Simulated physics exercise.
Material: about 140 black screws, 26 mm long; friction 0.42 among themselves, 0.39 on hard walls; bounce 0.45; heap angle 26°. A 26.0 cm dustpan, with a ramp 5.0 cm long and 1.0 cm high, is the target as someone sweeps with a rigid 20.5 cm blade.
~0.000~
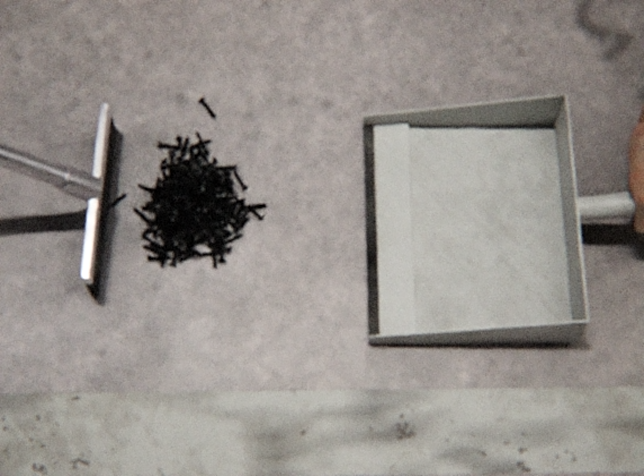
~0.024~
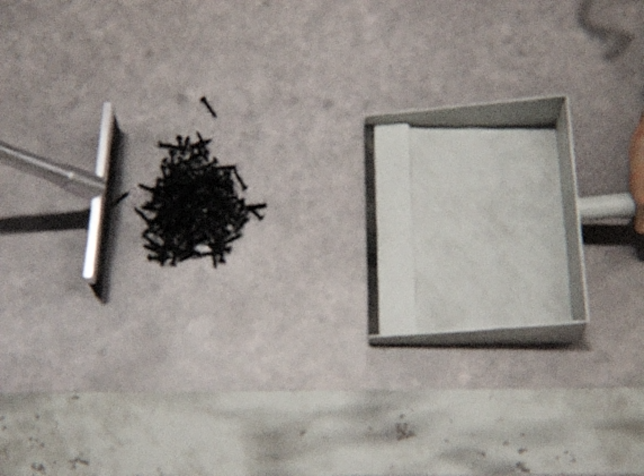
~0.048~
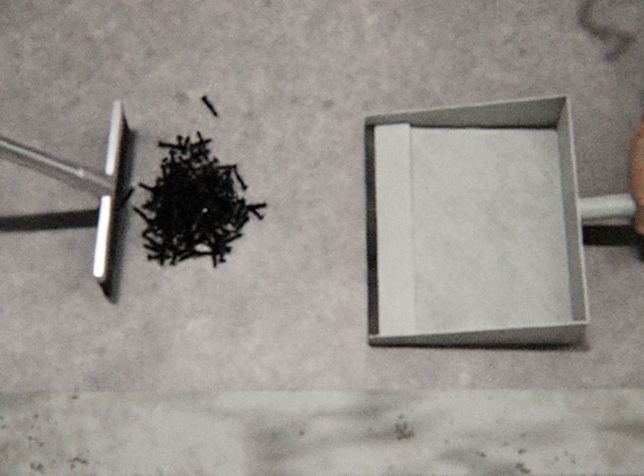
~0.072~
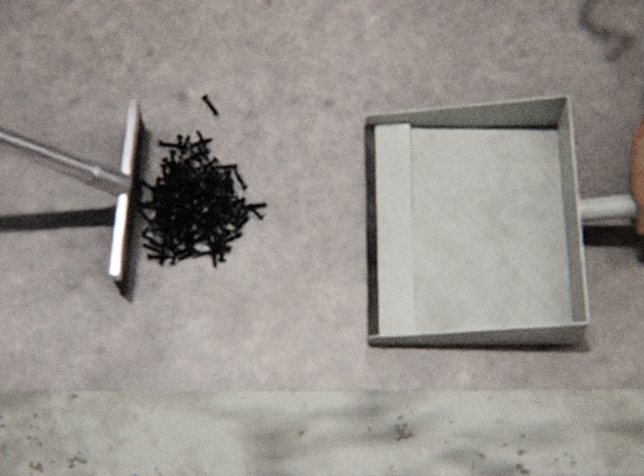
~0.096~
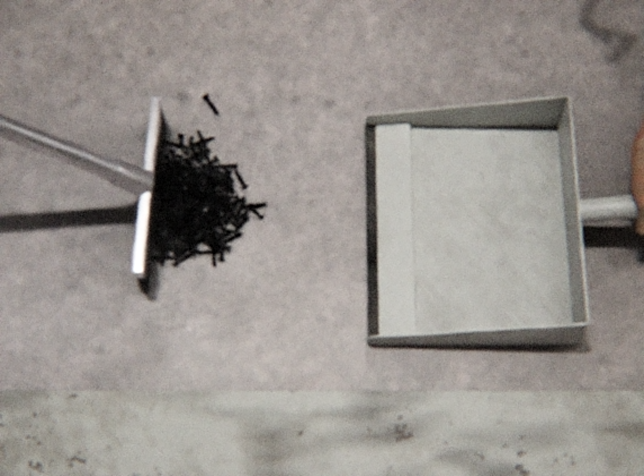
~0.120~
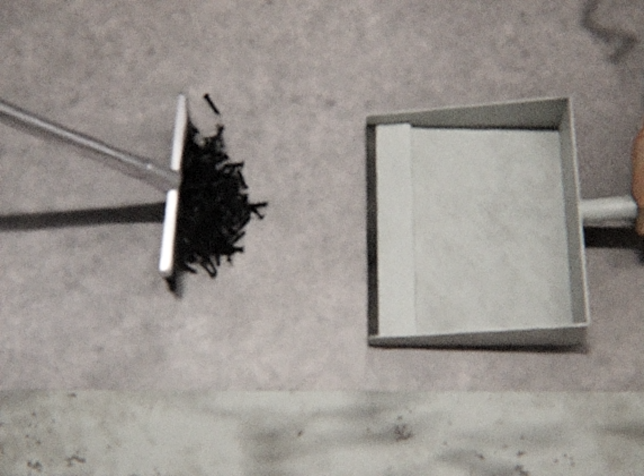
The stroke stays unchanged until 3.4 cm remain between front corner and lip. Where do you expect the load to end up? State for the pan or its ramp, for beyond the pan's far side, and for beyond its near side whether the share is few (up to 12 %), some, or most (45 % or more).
Pan: Most, far side: Few, near side: Few.
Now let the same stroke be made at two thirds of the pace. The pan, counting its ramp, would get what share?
About 35 per cent.
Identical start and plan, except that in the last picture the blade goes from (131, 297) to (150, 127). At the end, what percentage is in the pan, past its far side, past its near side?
Pan 25; far 0; near 5.
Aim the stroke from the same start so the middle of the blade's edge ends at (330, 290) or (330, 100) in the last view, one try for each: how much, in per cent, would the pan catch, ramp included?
The two tries give about 55 and 30 percent.
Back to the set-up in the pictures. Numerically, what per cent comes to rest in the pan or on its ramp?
Roughly 55 percent.
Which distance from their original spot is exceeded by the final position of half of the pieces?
Somewhere around 22 centimetres.
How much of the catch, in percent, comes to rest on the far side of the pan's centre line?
Some 70 per cent.
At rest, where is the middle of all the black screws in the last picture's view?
(381, 199).
After 0.21 s, middle of the blade 10 cm from the lip; 0 % over the lip, far side 0 %, near side 0 %.
Then, at 0.26 s, middle of the blade 5 cm from the lip; 5 % over the lip, far side 5 %, near side 0 %.
Then, at 0.46 s, middle of the blade 4 cm from the lip; 55 % over the lip, far side 5 %, near side 0 %.
In the end, at 1.5 s, pan 55 %, far side 5 %, near side 0 %, in front of the lip or behind the blade 35 %.
